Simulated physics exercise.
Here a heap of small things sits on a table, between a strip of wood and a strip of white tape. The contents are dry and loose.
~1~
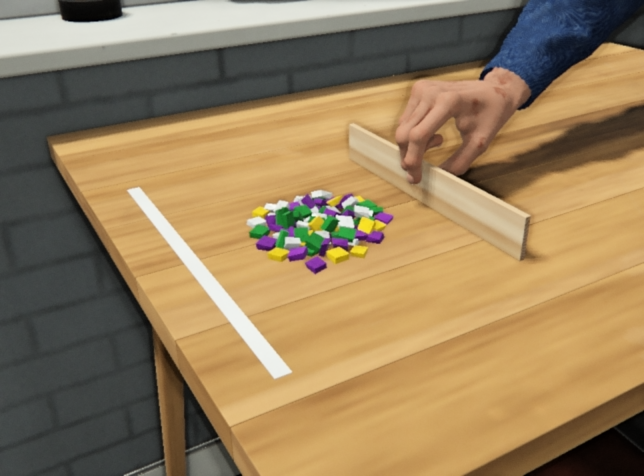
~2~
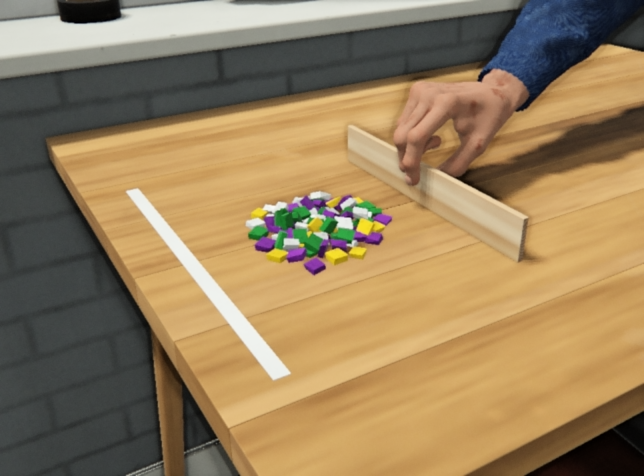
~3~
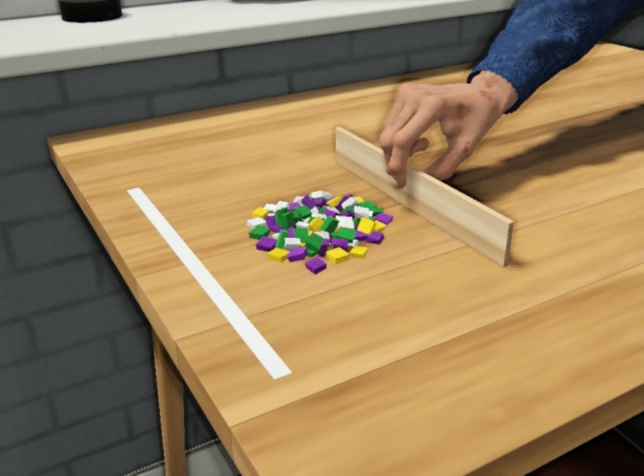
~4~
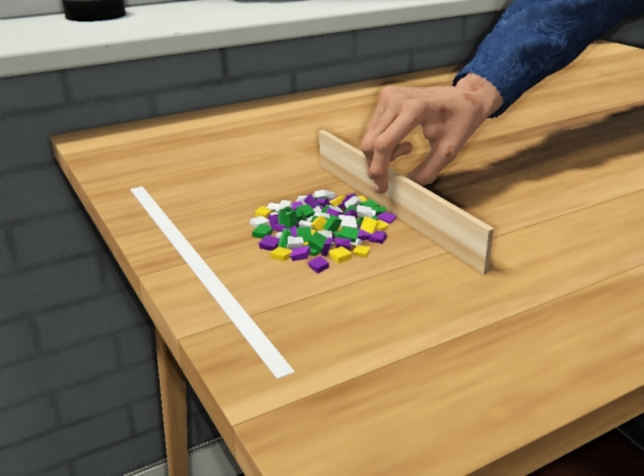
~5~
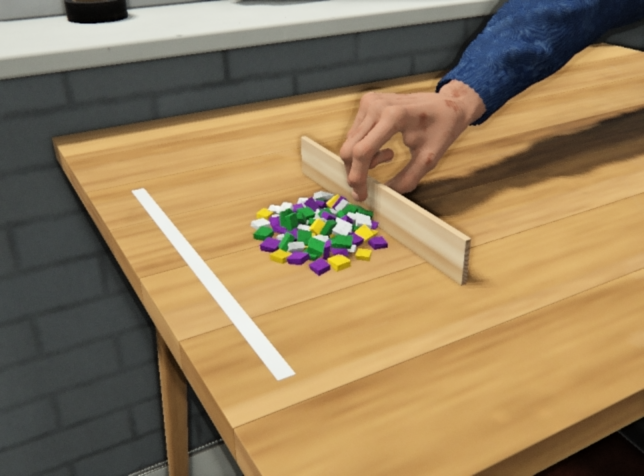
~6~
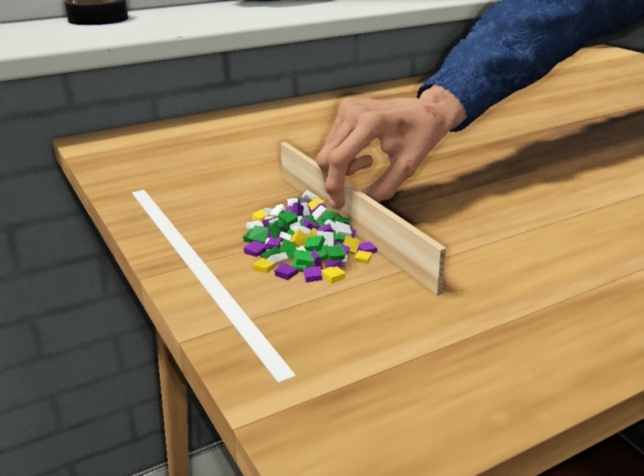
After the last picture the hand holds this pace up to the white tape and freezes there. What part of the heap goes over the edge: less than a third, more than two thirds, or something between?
By the finish, a third through two thirds of it has gone over the edge.
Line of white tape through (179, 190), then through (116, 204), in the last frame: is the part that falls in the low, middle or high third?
Try 1 - less than a third; try 2 - more than two thirds.
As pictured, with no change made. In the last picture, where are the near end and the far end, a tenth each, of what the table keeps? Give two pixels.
Starting near (201, 326) and reaching (150, 230).
Shortly afterwards, strip of wood still moving, near (270, 206); heap all on the table, its front near (178, 274).
Next, strip of wood stopped at the white tape; heap near a third over the edge.
Some moments later, strip of wood stopped at the white tape; heap near half over the edge.
In the end, strip of wood stopped at the white tape; heap near half over the edge.
